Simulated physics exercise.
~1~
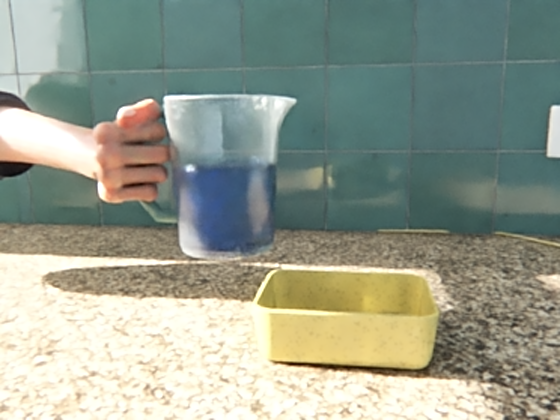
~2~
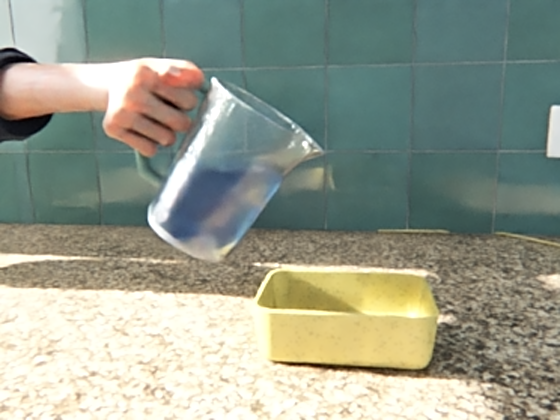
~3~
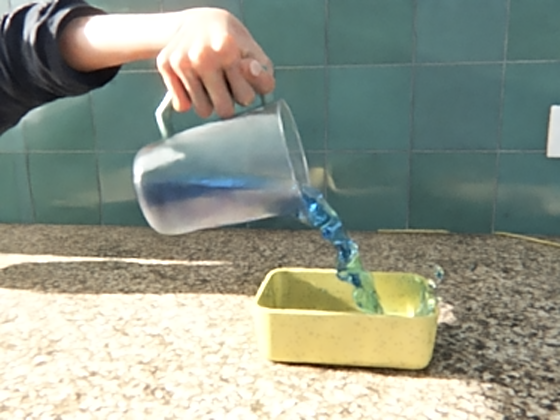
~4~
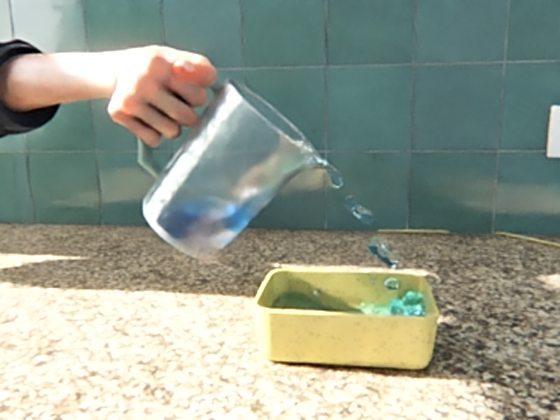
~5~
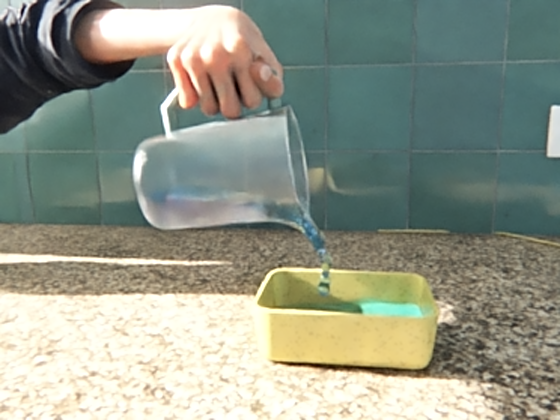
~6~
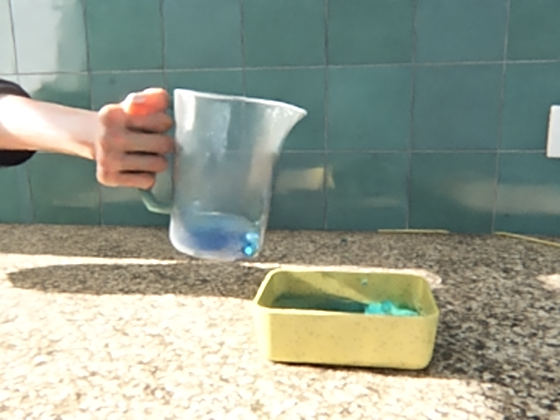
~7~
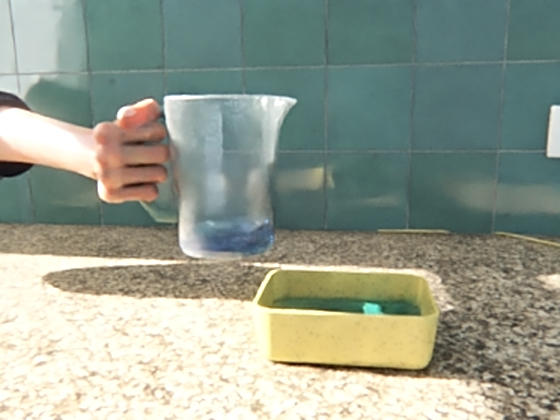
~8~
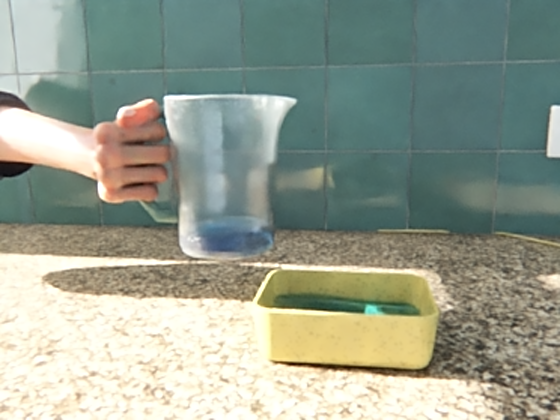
The video shows a hand holding a clear pitcher of blue liquid above a speckled worktop, tilting it to pour into a yellow oblong tub, easing back, then pouring again before levelling it, leaving a little liquid in the pitcher and blue-green liquid in the tub.
